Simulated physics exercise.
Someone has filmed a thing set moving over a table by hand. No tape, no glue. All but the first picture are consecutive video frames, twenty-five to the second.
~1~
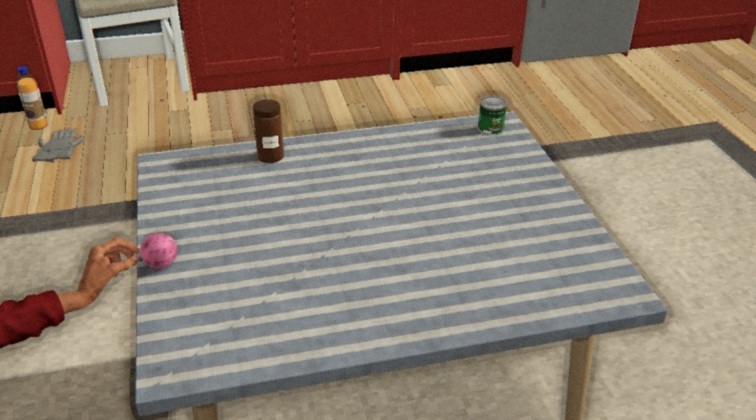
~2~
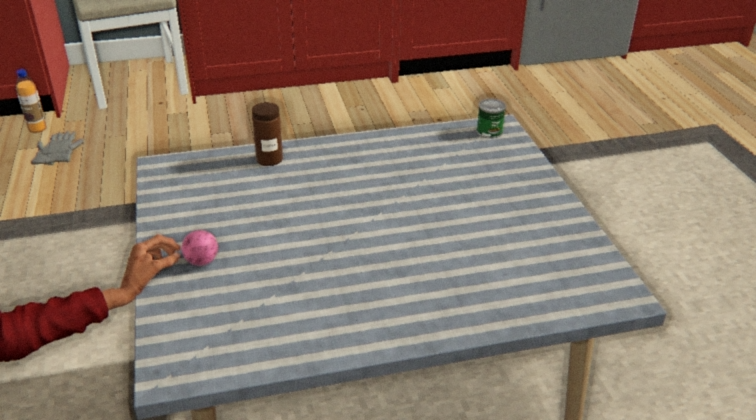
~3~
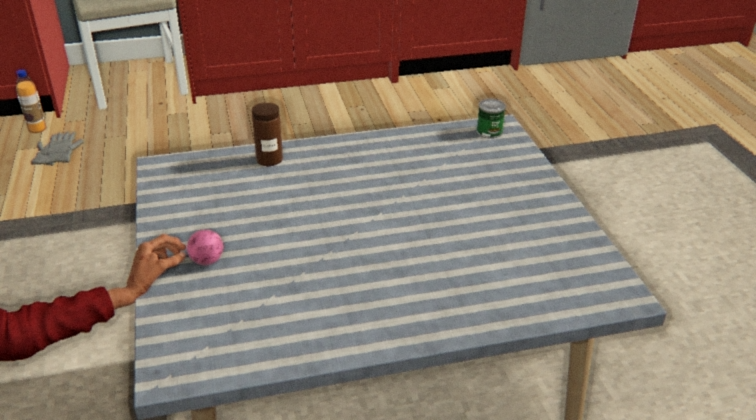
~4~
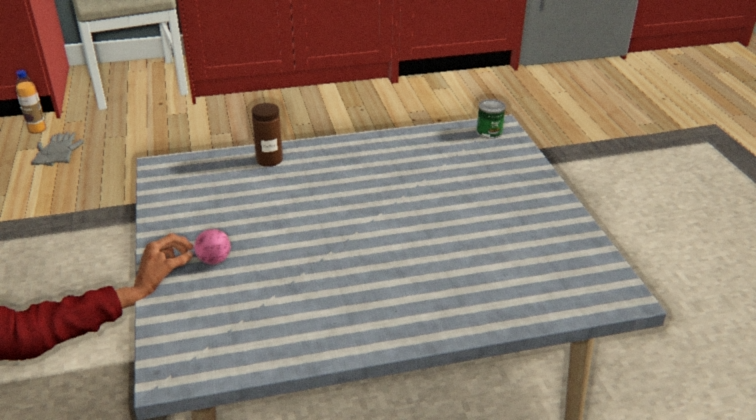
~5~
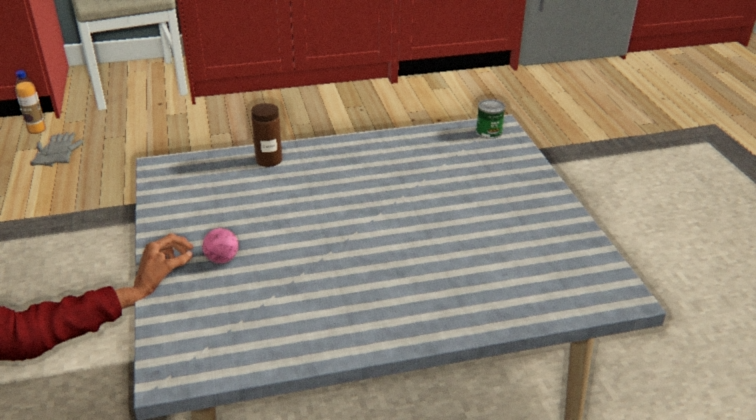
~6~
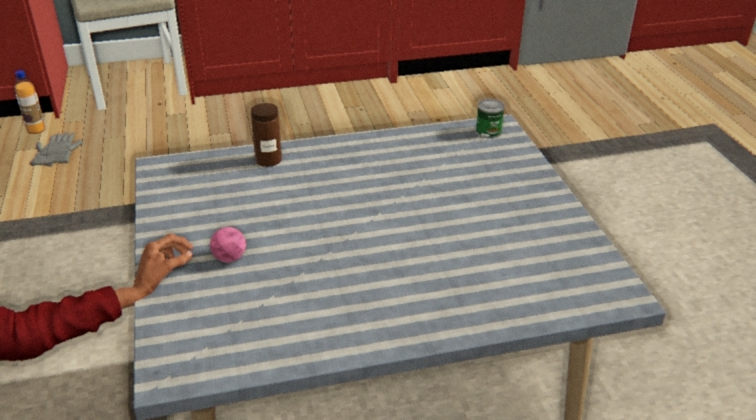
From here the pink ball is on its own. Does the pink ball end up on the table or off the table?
The pink ball remains on top.
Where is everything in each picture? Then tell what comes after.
In the first picture, under the hand; pink ball (159, 251).
In the second picture, under the hand; pink ball (200, 248).
In the third picture, under the hand; pink ball (205, 247).
In the fourth picture, pink ball (212, 247).
In the fifth picture, pink ball (220, 246) displaced a little.
In the sixth picture, pink ball (228, 245) displaced a little.
Then, 0.10 s past the last view, pink ball displaced about its own width near (246, 242).
Then, 0.20 s past the last view, pink ball displaced about its own width near (261, 240).
Then, 0.40 s past the last view, pink ball displaced well along near (285, 236).
Then, 0.60 s past the last view, pink ball displaced well along near (300, 235).
Finally, moved from the start, pink ball. Final places as the last picture's camera would see them, pink ball near (306, 234).
